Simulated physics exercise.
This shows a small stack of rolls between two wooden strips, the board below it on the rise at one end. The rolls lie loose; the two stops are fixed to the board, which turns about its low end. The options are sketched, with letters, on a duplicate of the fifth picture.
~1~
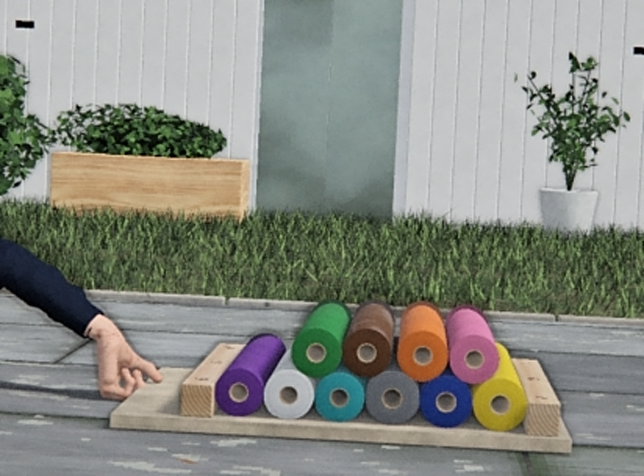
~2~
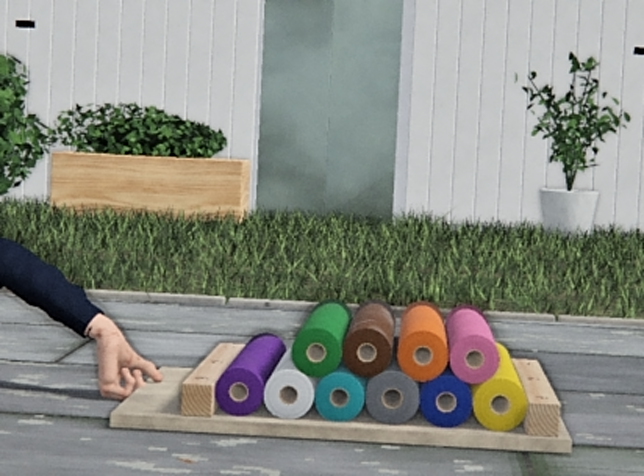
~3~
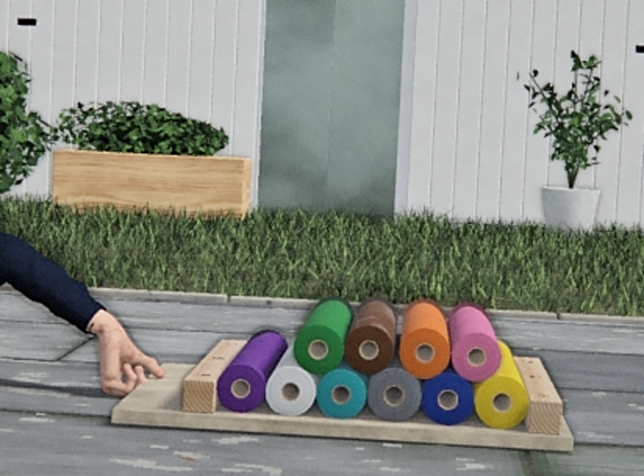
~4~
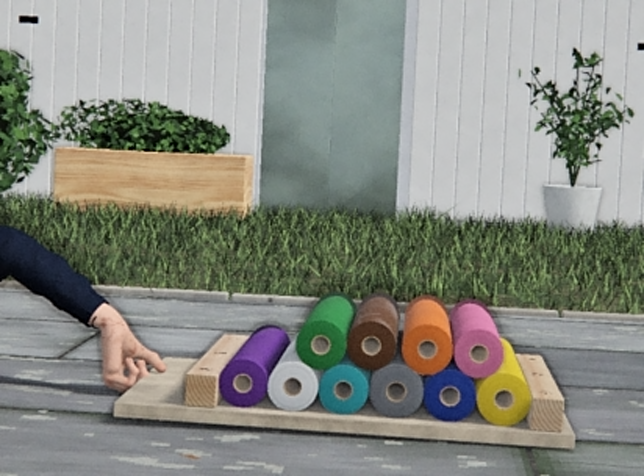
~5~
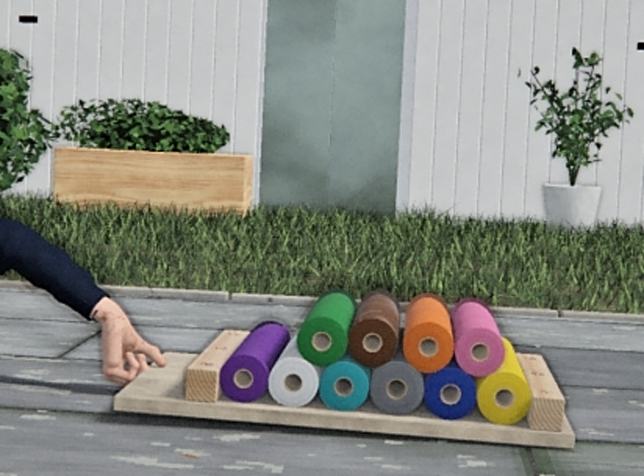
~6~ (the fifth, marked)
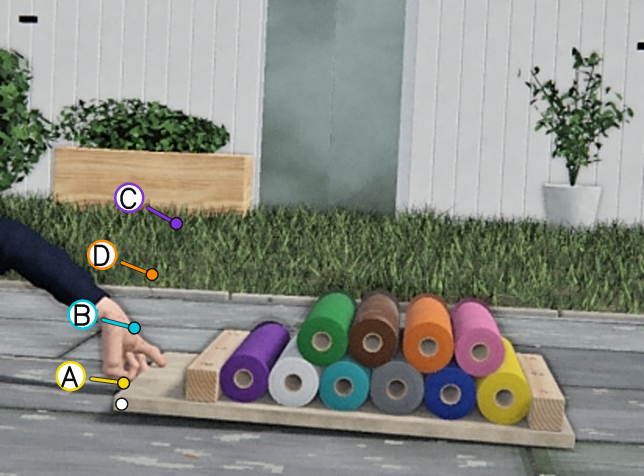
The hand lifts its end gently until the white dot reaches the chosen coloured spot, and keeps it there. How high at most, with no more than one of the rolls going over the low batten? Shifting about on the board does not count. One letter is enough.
At most to C.
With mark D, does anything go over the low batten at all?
At D: No.
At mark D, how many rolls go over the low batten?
The count is none.
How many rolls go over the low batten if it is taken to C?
At C the number is none.
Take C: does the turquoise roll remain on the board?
Yes, with C.
On the marked copy, A at (124, 383); B at (134, 328); C at (177, 223); D at (152, 274); the white dot at (122, 404).
With C. Early on, board at 16°.
Further on, board at 26°.
At the end, board at 26°, none over the low batten.
As for the rest, A none over the low batten; B none over the low batten; D none over the low batten.
